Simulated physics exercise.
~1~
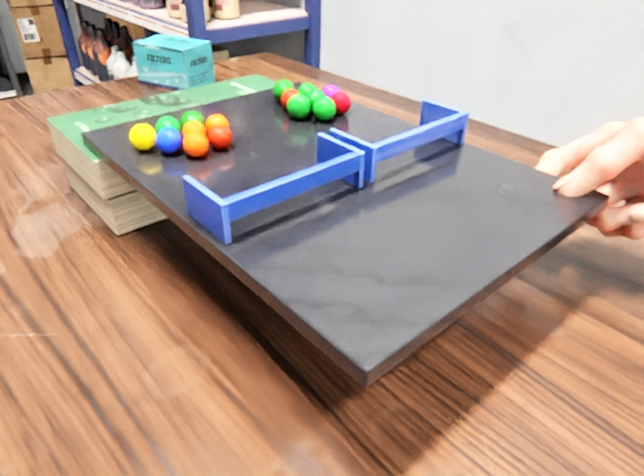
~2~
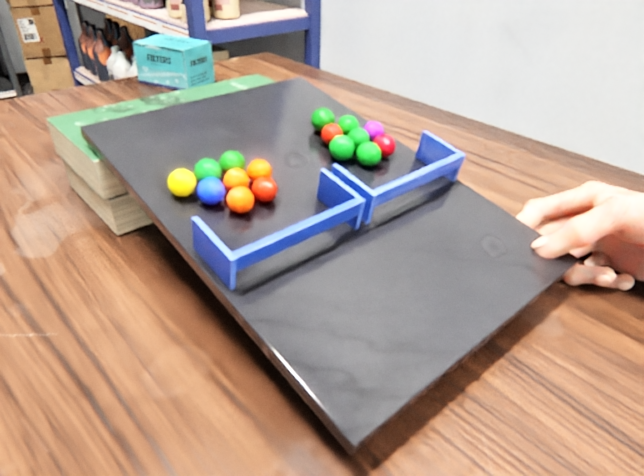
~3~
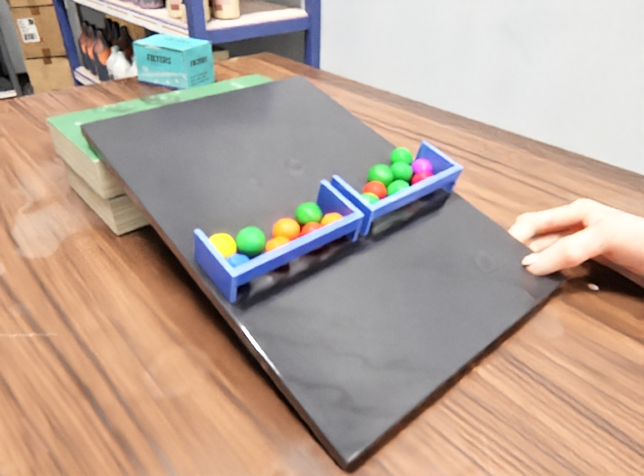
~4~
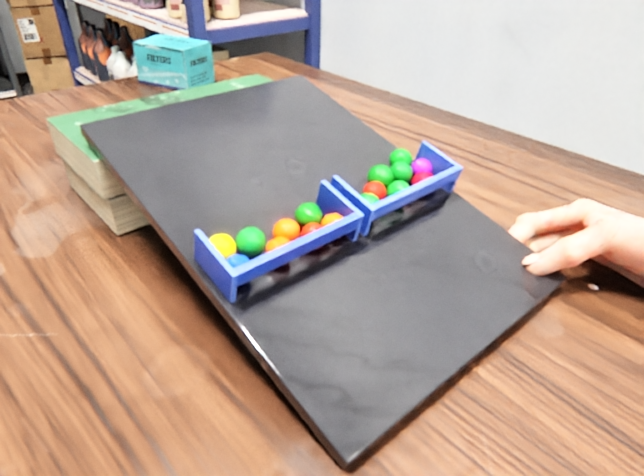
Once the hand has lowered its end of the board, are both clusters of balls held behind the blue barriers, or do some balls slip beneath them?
Both clusters are held, with the front balls stopped by the nearer blue barrier and the back balls stopped by the farther one.
